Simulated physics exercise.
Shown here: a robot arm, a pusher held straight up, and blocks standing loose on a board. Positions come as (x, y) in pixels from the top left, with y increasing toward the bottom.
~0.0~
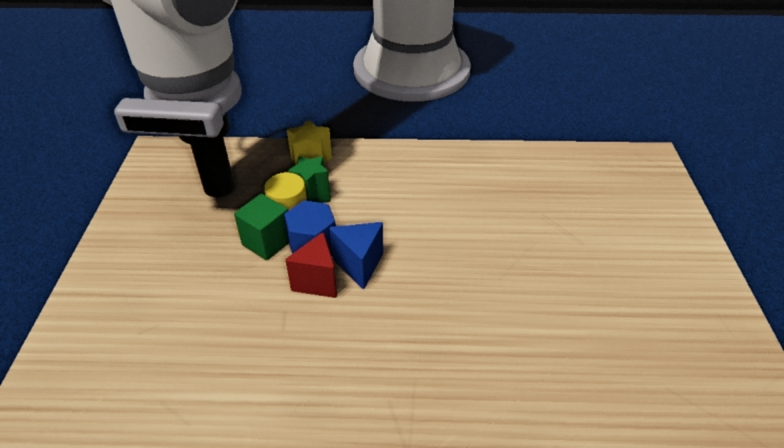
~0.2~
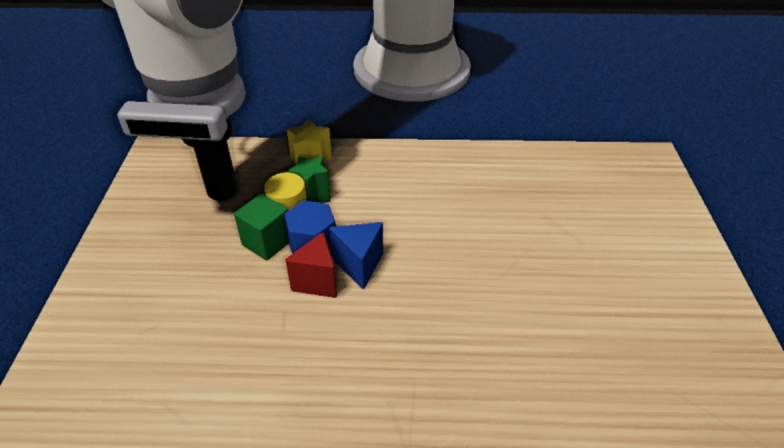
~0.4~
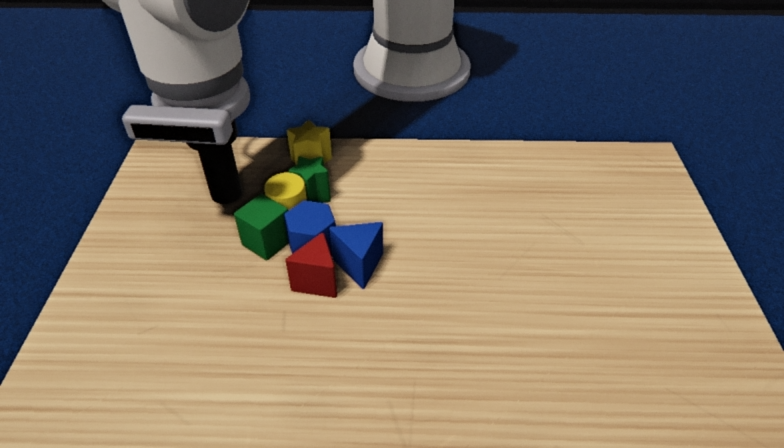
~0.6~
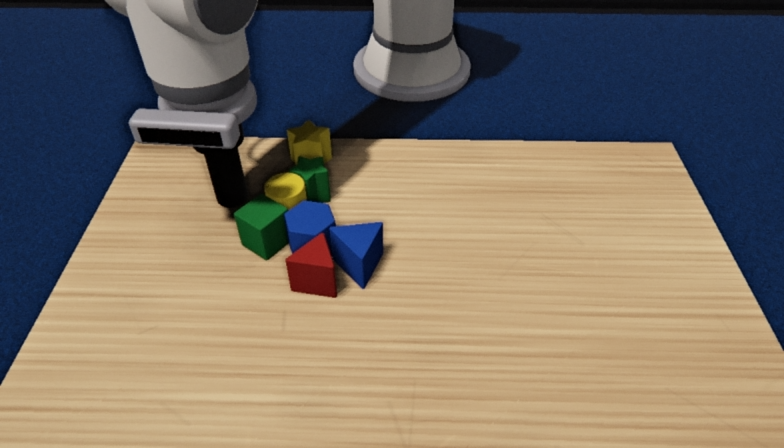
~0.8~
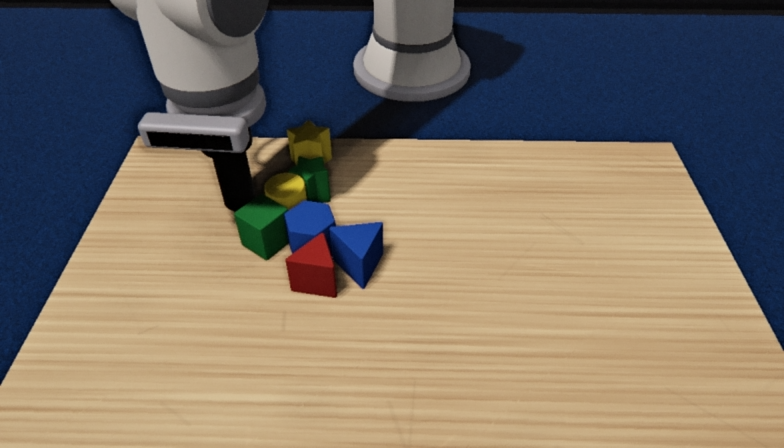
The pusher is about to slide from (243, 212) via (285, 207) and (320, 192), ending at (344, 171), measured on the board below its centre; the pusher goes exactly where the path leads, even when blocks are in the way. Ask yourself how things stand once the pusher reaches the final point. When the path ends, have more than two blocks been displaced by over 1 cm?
I believe not.
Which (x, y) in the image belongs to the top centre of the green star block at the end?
That would be at about pixel (369, 143).
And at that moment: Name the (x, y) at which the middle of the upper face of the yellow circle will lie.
I think it will end close to (321, 188).
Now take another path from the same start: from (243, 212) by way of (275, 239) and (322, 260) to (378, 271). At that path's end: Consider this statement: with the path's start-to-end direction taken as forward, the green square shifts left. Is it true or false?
That statement is not accurate.
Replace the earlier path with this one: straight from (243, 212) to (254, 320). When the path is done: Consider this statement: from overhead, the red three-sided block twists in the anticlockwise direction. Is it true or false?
That is false.
On the path given first. One third of the way, pusher at (284, 196); yellow circle at (311, 187); green star block at (316, 165), turned 35° anticlockwise.
Two thirds of the way, pusher at (320, 181); yellow circle at (321, 188); green star block at (345, 153), turned 45° anticlockwise.
At the end, pusher at (343, 160); yellow circle at (321, 188); yellow star block still; green star block at (369, 143).
